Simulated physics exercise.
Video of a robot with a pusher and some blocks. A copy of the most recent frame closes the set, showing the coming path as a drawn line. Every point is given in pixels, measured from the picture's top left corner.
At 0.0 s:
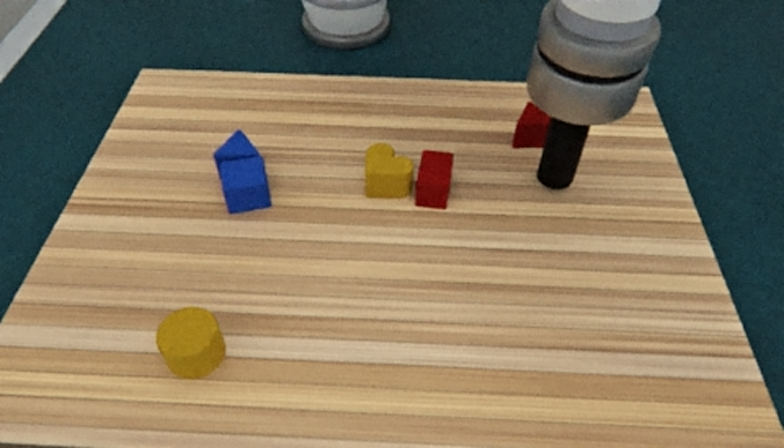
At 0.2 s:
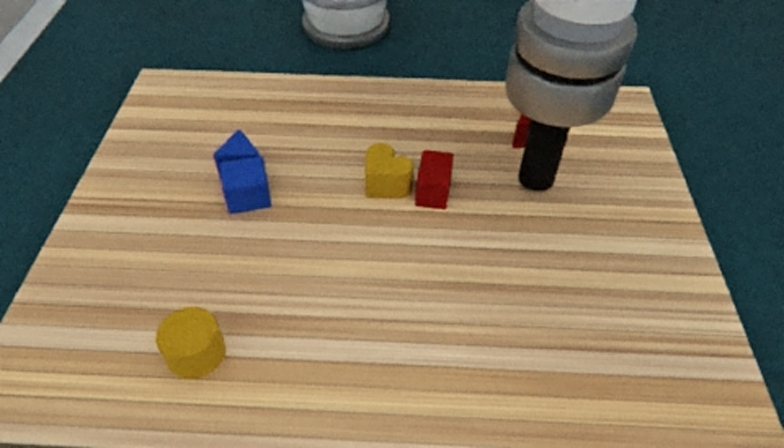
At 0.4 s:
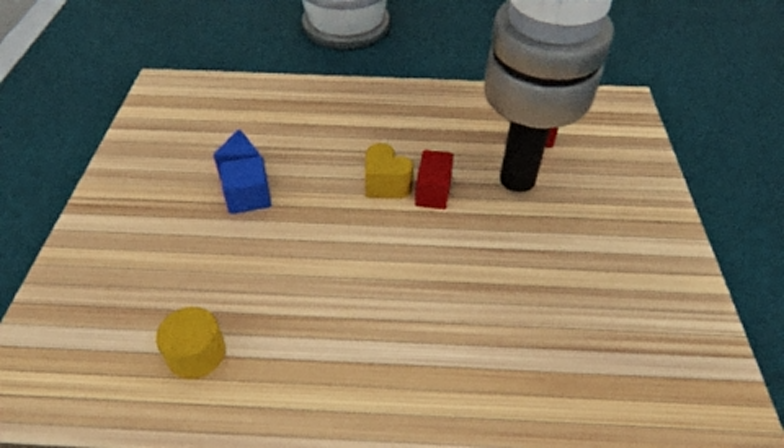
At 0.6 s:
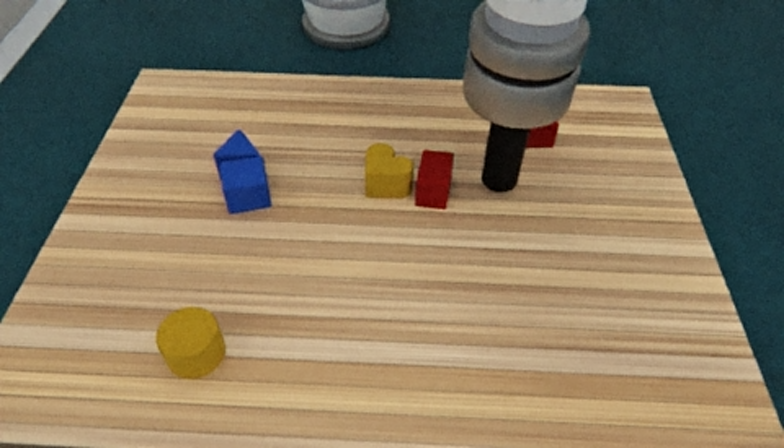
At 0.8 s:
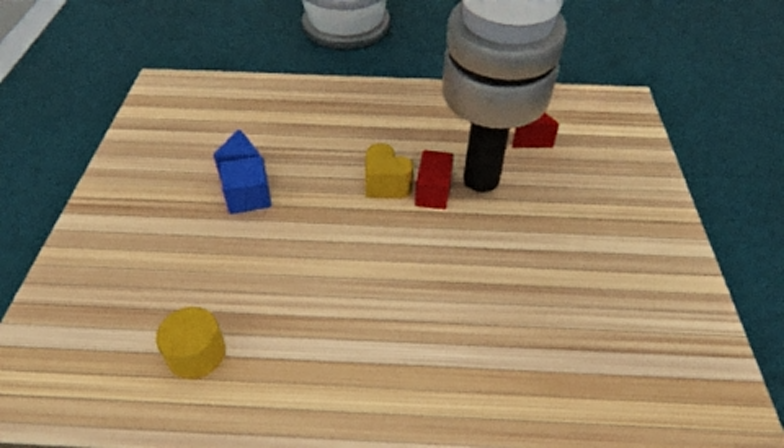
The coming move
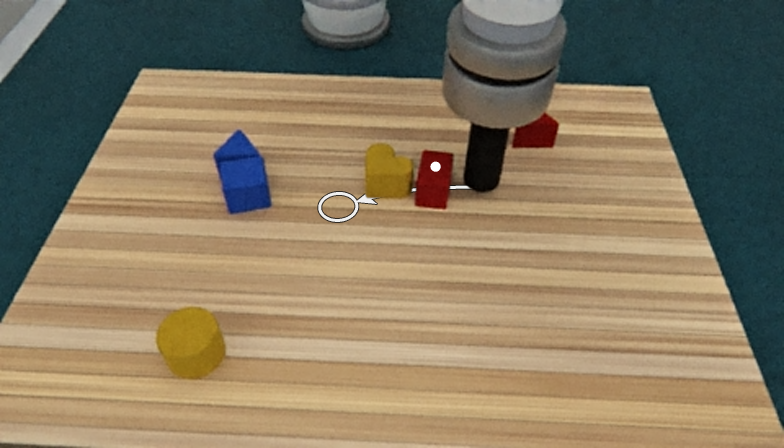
To begin with, a robot's black pusher stands at the right of a striped wooden board, partly hiding a red block behind it. It slides steadily left, passing in front of that block and nearing the red oblong beside the yellow heart, while all the blocks stay still.
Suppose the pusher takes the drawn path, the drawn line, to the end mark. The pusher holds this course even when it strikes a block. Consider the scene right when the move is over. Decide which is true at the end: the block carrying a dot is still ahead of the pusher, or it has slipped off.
It sits in front of the pusher.
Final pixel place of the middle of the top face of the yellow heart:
It is at (292, 160).
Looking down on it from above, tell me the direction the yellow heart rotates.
The answer is clockwise.
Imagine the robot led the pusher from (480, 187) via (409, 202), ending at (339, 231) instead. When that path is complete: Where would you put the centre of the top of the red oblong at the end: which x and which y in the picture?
The middle of its top is at (311, 189).
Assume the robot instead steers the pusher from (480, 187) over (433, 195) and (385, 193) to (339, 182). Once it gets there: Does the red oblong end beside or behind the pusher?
Yes, it checks out.
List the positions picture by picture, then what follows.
Pusher tip (555, 177); block tops, blue square block (243, 172); yellow heart (386, 160); red oblong (436, 167), in the first picture.
Pusher (536, 179); blocks unchanged, in the second picture.
Pusher (518, 180); blocks unchanged, in the third picture.
Pusher (499, 180); blocks unchanged, in the fourth picture.
Pusher (481, 180); blue square block (243, 172); yellow heart (386, 160); red oblong (436, 167), in the fifth picture.
Path on the board, from (480, 187) over (432, 188) and (385, 195) to (338, 207); the dot is on the red oblong.
The first path, step by step. One third of the way, pusher (433, 181); yellow heart (360, 162), turned 45° clockwise; red oblong (403, 174), turned 40° anticlockwise.
Two thirds of the way, pusher (384, 187); yellow heart (320, 163), turned 80° clockwise; red oblong (352, 182), turned 30° anticlockwise.
At the end, pusher (338, 199); blue square block in place; yellow heart (292, 160), turned 125° clockwise; red oblong (299, 191).
